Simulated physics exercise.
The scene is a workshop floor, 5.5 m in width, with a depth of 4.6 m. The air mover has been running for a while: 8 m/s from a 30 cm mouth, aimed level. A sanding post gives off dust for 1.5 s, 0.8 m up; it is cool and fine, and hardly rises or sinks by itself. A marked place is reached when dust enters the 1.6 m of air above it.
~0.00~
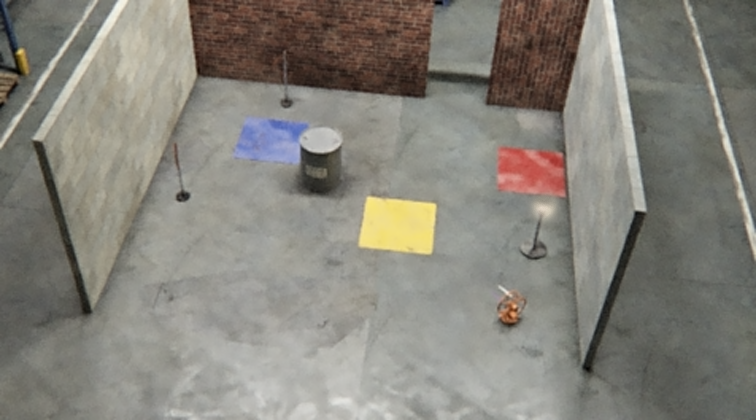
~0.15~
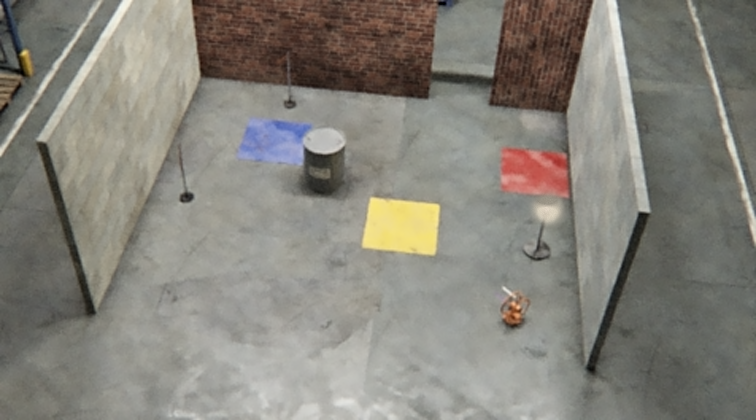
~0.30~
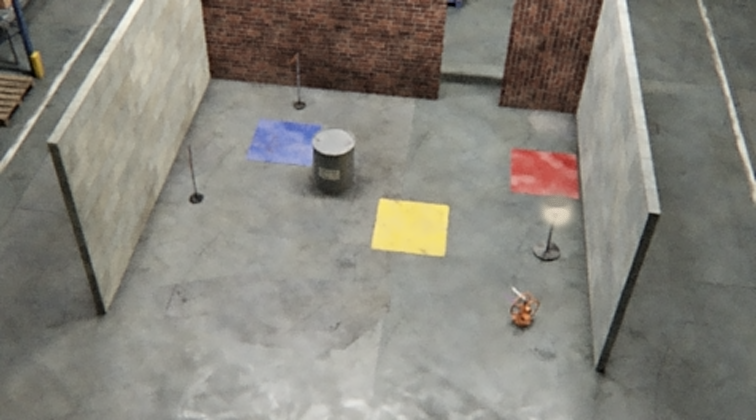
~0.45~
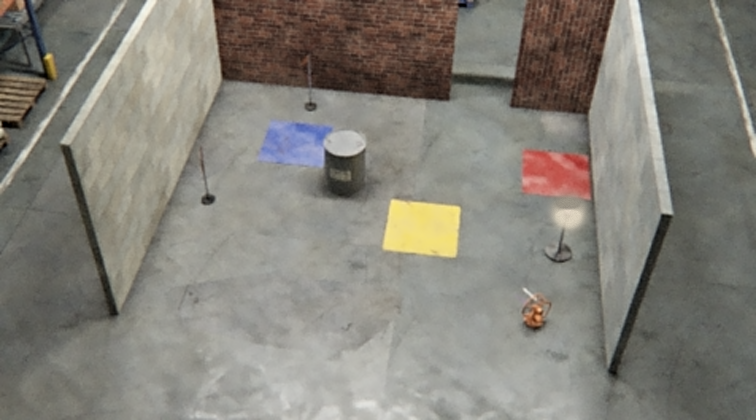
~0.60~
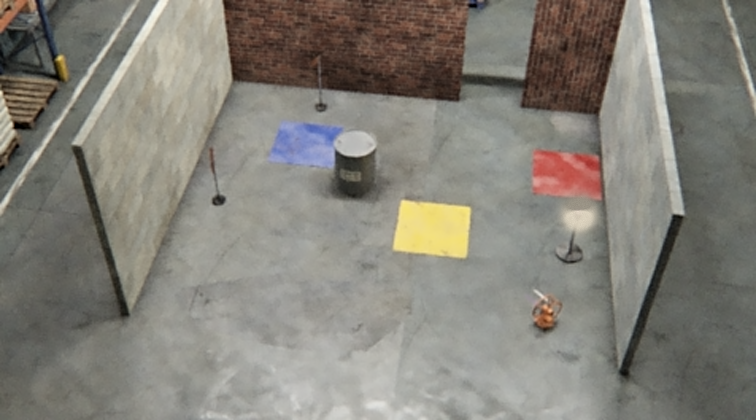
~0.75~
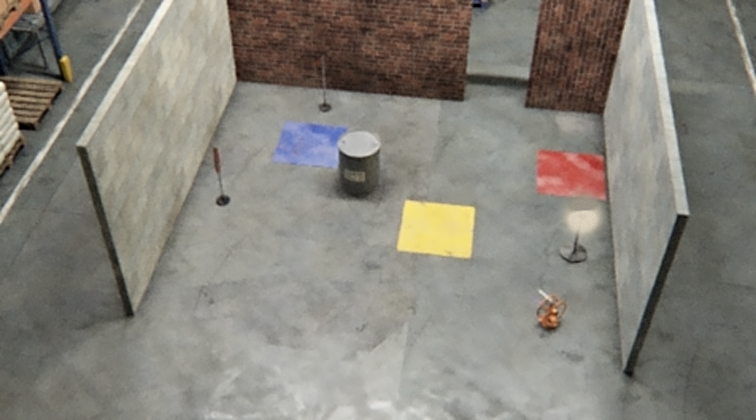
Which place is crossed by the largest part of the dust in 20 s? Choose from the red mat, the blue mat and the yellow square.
The yellow one.
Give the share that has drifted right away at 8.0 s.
Near 1 %.
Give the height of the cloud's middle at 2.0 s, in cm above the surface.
Roughly 60 cm up.
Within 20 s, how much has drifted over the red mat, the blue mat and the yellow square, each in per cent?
About 2 % red, 10 % blue, 80 % yellow.
By 2.0 s, 0 % has passed over the blue mat, 0 % over the yellow square and 0 % over the red mat; 0 % has left the area, and the middle of the rest is near (578, 223).
By 4.0 s, 0 % has passed over the blue mat, 0 % over the yellow square and 0 % over the red mat; 0 % has left the area, and the middle of the rest is near (567, 245).
By 8.0 s, 7 % has passed over the blue mat, 65 % over the yellow square and 0 % over the red mat; 1 % has left the area, and the middle of the rest is near (400, 120).
By 20.0 s, 12 % has passed over the blue mat, 76 % over the yellow square and 2 % over the red mat; 84 % has left the area, and the middle of the rest is near (503, 62).
